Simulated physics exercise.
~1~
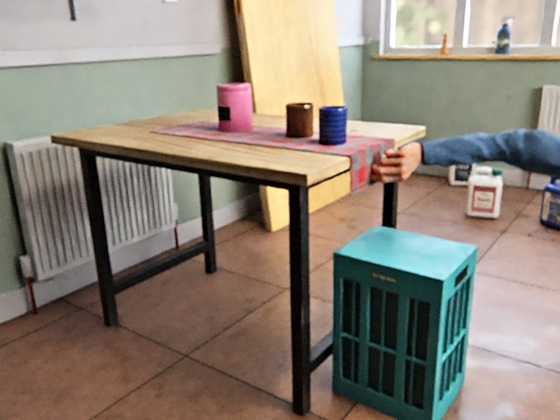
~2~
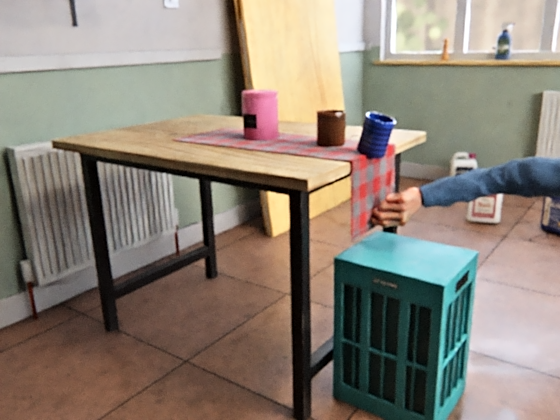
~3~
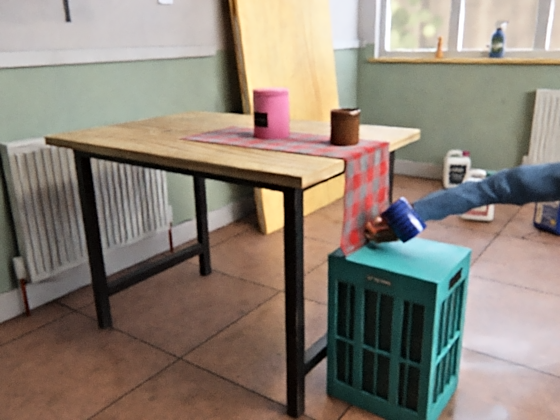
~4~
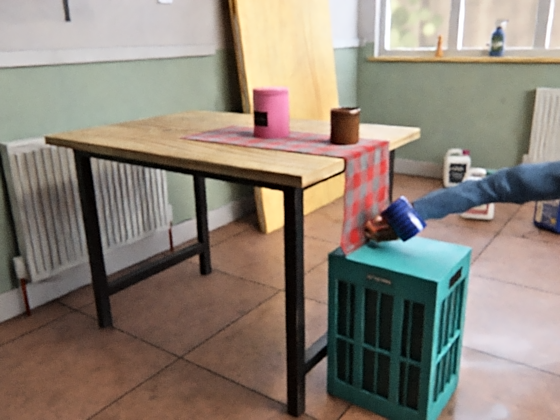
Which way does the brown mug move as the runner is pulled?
The brown mug moves to the right, carried along on the runner towards the end of the table.
An arm in a blue sleeve reaches in from the right of a tiled room with green walls, seen from slightly above, and holds the end of a red checked runner on a wooden table. A pink canister, a brown mug and a blue mug stand on the cloth, with a turquoise crate on the floor below. The hand draws the runner down over the right end, carrying all three things right, and the blue mug leans at the edge. It goes over and ends upside down beside the hand, just above the crate. The cloth stops at the crate, with the canister and brown mug still on the table.
